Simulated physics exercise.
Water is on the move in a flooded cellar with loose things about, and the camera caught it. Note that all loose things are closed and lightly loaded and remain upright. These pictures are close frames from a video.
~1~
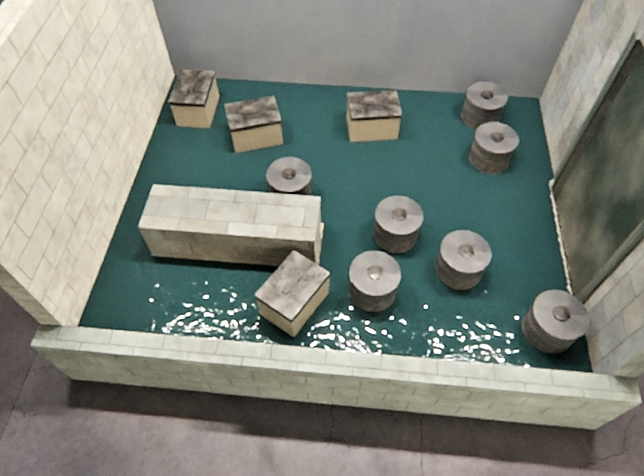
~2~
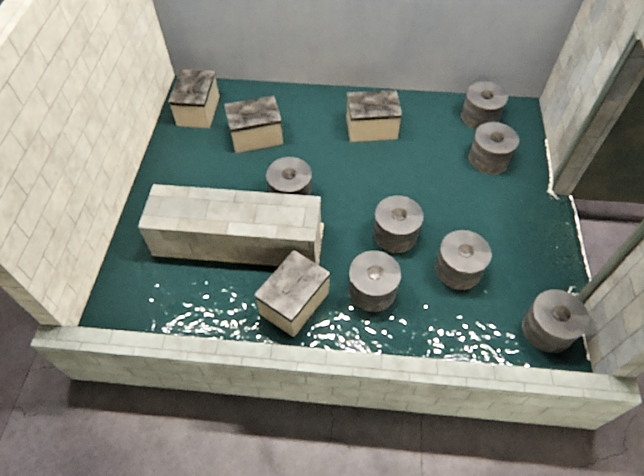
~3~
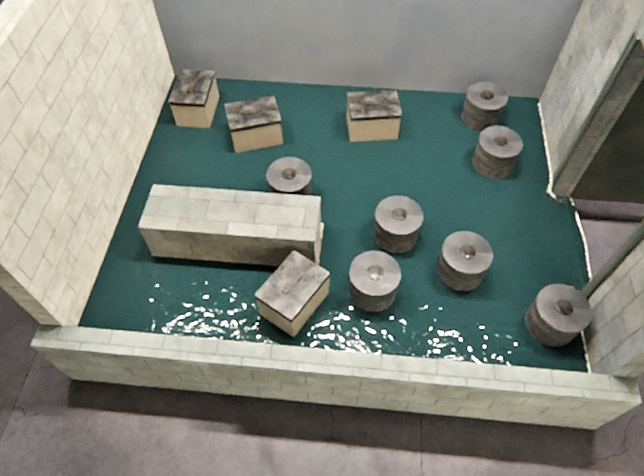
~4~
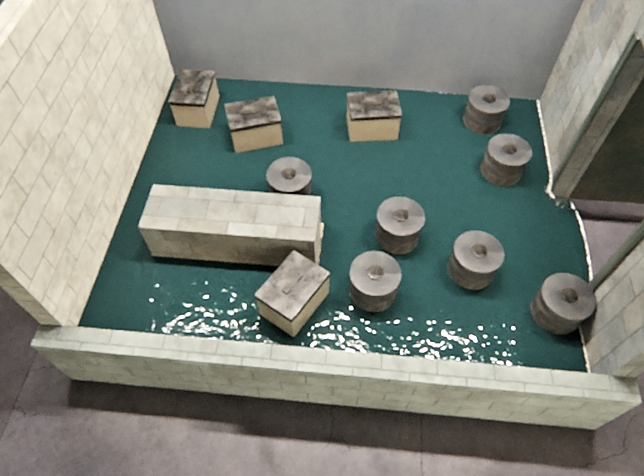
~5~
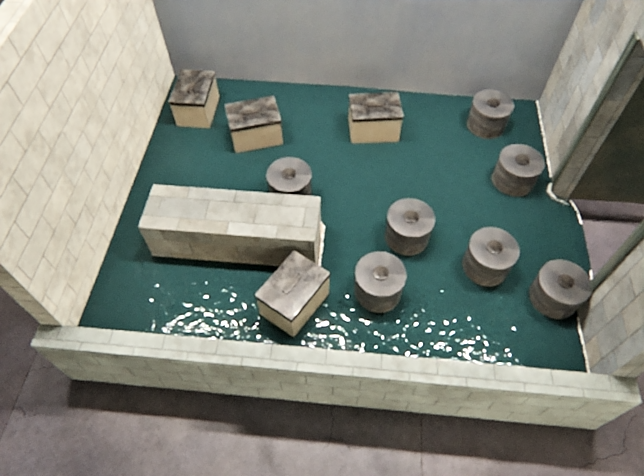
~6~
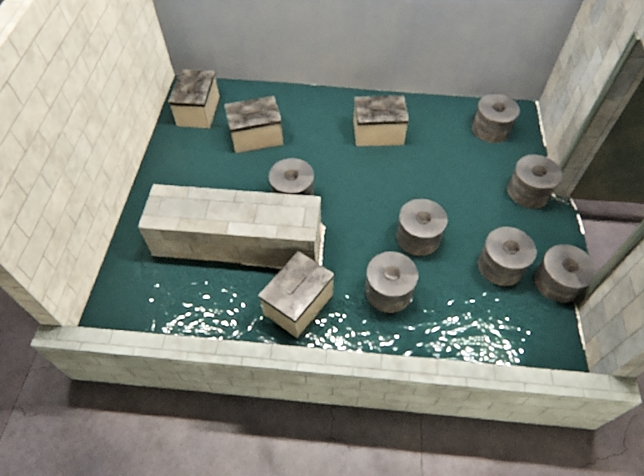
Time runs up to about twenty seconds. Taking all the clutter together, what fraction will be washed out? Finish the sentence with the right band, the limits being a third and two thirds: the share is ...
The share is two thirds or more.
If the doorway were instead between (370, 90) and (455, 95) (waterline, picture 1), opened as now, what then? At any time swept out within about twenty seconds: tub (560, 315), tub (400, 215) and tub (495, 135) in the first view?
In sequence: Remains, escapes, escapes.
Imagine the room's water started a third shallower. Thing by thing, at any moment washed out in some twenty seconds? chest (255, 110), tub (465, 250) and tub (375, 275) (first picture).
Okay, in order that's held inside, ends up outside, ends up outside.
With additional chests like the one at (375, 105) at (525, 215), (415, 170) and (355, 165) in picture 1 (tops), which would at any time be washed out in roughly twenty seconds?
The three, in sequence: Departs, departs and departs.
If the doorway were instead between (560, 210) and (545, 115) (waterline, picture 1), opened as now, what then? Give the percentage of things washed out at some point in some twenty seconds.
Estimate: Near 90 per cent.
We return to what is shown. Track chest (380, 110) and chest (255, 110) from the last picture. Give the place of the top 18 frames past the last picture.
Approximately (535, 180) for one, (321, 131) for the other.
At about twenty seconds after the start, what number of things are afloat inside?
So that is 2.
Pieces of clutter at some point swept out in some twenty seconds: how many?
I count 9.
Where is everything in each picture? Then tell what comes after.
The first frame shows a tub at (561, 314), afloat; a tub at (497, 137), afloat; 0 of 11 have shifted.
The second frame shows a tub at (561, 314) floats; a tub at (497, 138) floats; 0 of 11 have shifted.
The third frame shows a tub at (564, 307) floats, close to its start; a tub at (501, 141), afloat, close to its start; 2 of 11 have shifted.
The fourth frame shows a tub at (569, 296), afloat, close to its start; a tub at (510, 149) floats, close to its start; 3 of 11 have shifted.
The fifth frame shows a tub at (566, 281) floats, a stride from its start; a tub at (522, 160), afloat, a stride from its start; 6 of 11 have shifted.
The sixth frame shows a tub at (570, 266), afloat, a stride from its start; a tub at (539, 171) floats, a stride from its start; 7 of 11 have shifted.
A moment on, 3 of 11 are out; 8 afloat.
Next, 6 of 11 are out; 5 afloat.
Later, 9 of 11 are out; 2 afloat.
In the end, 9 of 11 are out; 2 afloat.
